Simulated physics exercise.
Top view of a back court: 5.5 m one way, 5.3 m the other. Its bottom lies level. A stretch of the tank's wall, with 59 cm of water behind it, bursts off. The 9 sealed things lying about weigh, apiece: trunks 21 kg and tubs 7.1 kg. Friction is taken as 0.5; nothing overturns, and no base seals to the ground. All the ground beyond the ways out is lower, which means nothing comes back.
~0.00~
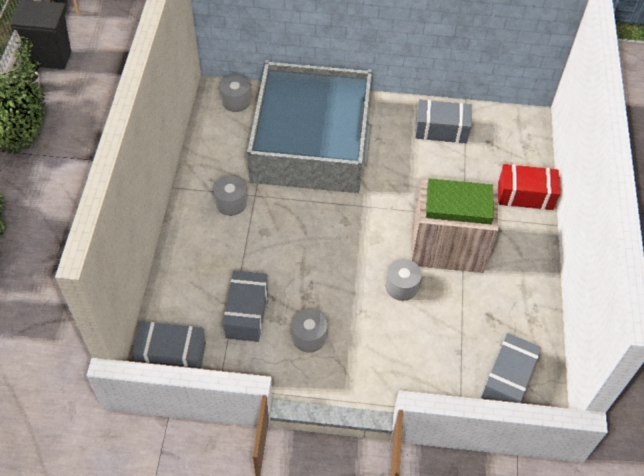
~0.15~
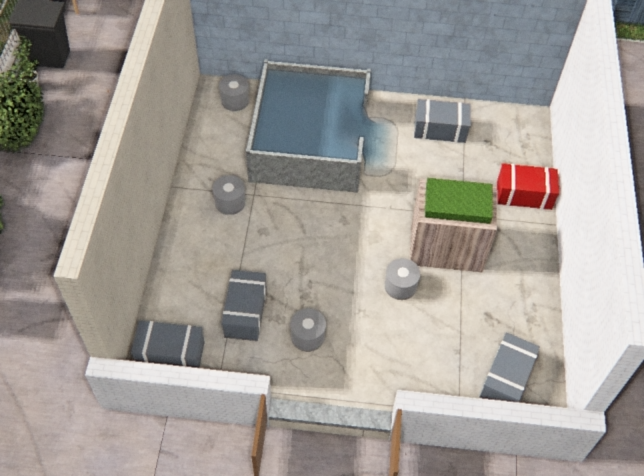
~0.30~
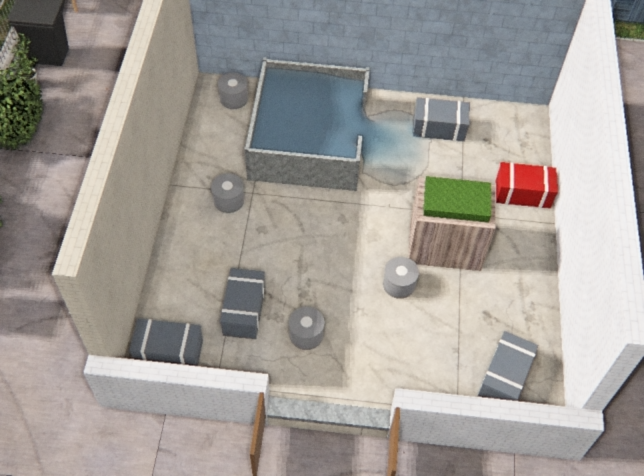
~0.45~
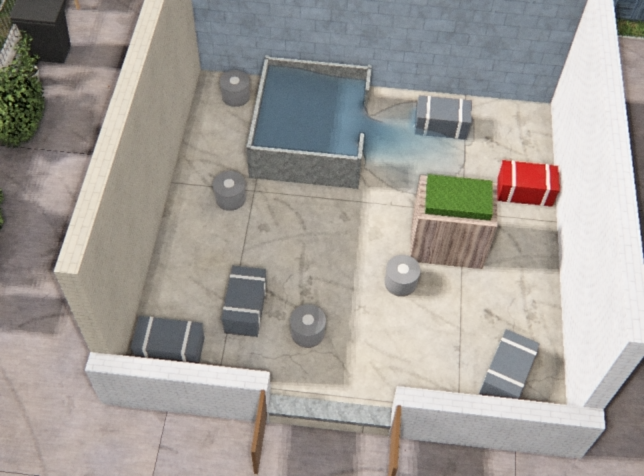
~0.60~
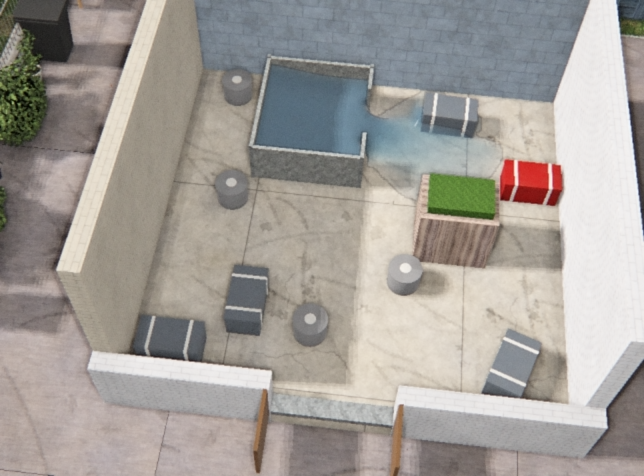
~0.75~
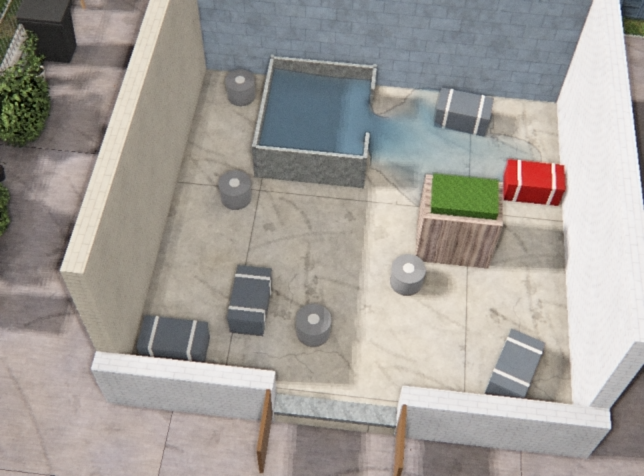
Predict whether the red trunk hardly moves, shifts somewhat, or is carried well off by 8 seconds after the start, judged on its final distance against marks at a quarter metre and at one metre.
The move is big.
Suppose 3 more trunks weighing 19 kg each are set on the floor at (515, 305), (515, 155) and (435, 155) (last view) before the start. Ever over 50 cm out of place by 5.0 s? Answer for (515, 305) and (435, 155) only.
One by one: Beyond it, then beyond it.
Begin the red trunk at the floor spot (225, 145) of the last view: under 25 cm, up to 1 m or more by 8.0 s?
By that time it keeps its spot.
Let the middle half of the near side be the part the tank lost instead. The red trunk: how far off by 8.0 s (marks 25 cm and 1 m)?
Result: Red trunk essentially stationary.
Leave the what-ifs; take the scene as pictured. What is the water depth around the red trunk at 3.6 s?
About 7 cm.
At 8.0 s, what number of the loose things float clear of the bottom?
At that time the total is 0.
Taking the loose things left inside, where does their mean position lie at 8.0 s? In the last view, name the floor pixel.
The centre is close to (302, 271).
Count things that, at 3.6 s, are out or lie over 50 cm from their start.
Count: 2.
After 1.6 s the red trunk is near (541, 185), 0.2 m from its start, afloat; 0 of 9 are out; 2 afloat.
After 3.6 s the red trunk is near (526, 291), 1.9 m from its start, aground; 0 of 9 are out; 1 afloat.
After 5.6 s the red trunk is near (447, 359), 3.3 m from its start, afloat; 0 of 9 are out; 2 afloat.
After 8.0 s the red trunk is near (338, 303), 3.5 m from its start, aground; 0 of 9 are out; 0 afloat.
